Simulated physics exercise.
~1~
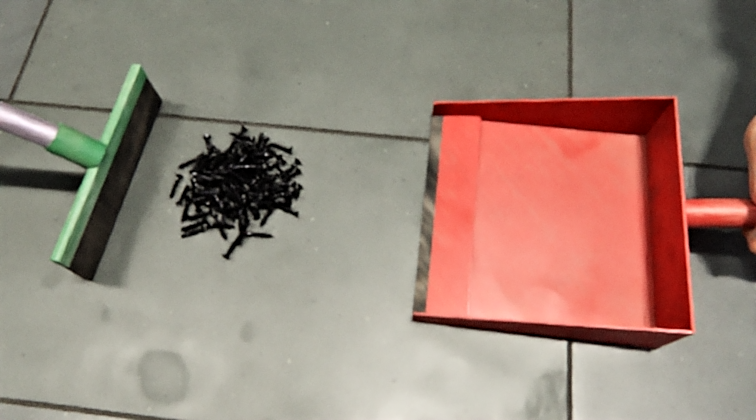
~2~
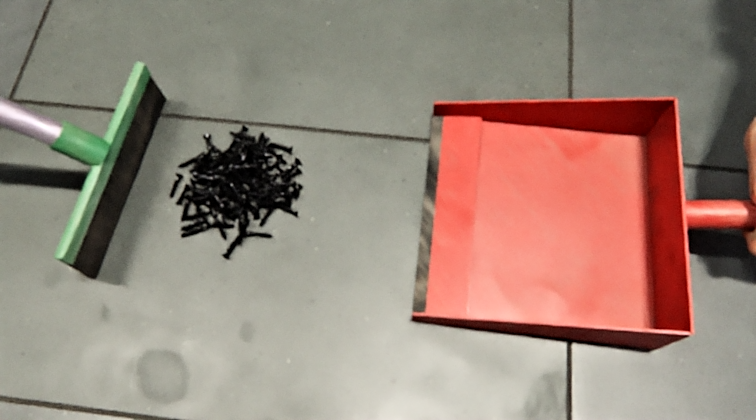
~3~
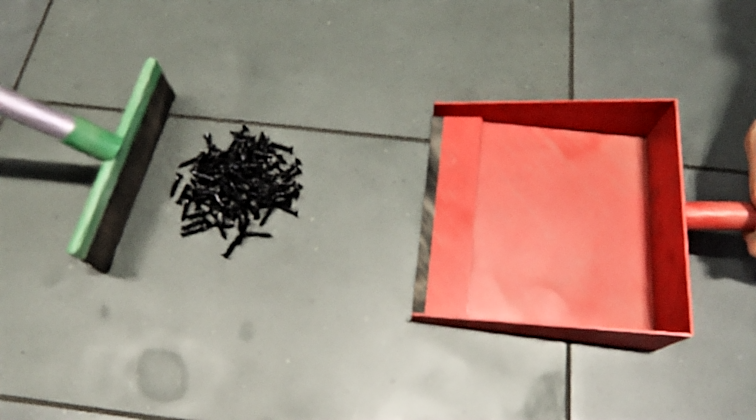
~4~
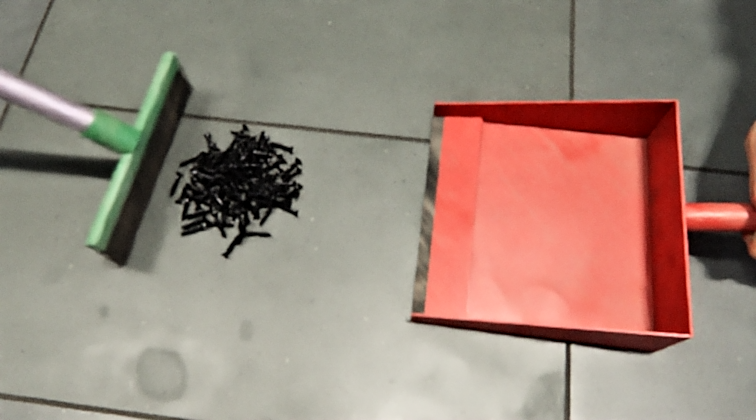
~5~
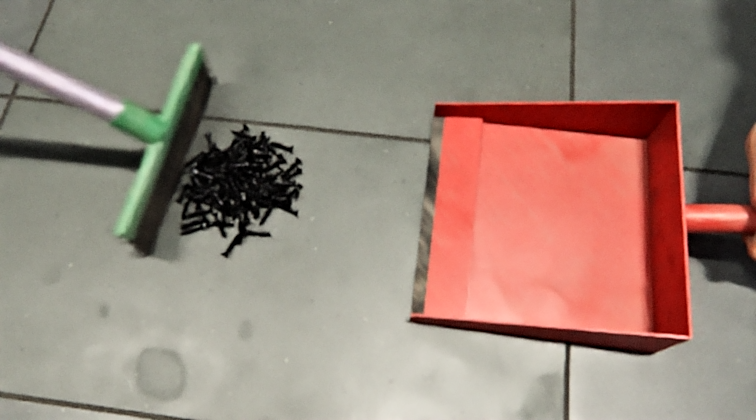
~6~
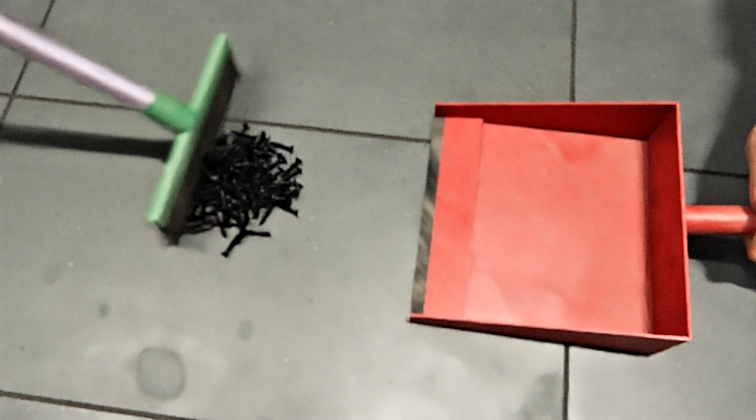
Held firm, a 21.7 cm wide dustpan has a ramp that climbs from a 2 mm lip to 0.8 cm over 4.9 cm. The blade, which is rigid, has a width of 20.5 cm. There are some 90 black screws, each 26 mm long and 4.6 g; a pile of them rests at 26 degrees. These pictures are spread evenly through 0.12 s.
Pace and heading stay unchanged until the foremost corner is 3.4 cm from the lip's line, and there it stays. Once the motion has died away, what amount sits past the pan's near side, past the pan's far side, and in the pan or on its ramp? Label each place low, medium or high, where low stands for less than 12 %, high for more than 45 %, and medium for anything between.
Past the pan's near side: Low. Past the pan's far side: Medium. In the pan or on its ramp: Medium.
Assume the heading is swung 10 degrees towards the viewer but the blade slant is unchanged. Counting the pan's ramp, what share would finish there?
Then about 55 per cent.
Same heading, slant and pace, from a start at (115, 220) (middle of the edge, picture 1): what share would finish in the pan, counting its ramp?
Estimate: ~ 45 %.
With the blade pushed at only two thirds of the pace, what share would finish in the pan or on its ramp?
About 10 %.
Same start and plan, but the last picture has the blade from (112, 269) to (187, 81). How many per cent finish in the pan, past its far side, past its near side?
Pan: 20, far side: 0, near side: 0.
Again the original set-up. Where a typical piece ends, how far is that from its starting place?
Around 20 centimetres.
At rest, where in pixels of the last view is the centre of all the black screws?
About (430, 169).
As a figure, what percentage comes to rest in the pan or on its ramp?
Some 35 per cent.
Then, 0.10 s after the last picture, middle of the blade 12 cm from the lip; 0 % over the lip, far side 0 %, near side 0 %.
Then, 0.17 s after the last picture, middle of the blade 6 cm from the lip; 0 % over the lip, far side 10 %, near side 0 %.
Then, 0.38 s after the last picture, middle of the blade 4 cm from the lip; 35 % over the lip, far side 20 %, near side 0 %.
In the end, near side 0 %, far side 20 %, pan 35 %, in front of the lip or behind the blade 45 %.
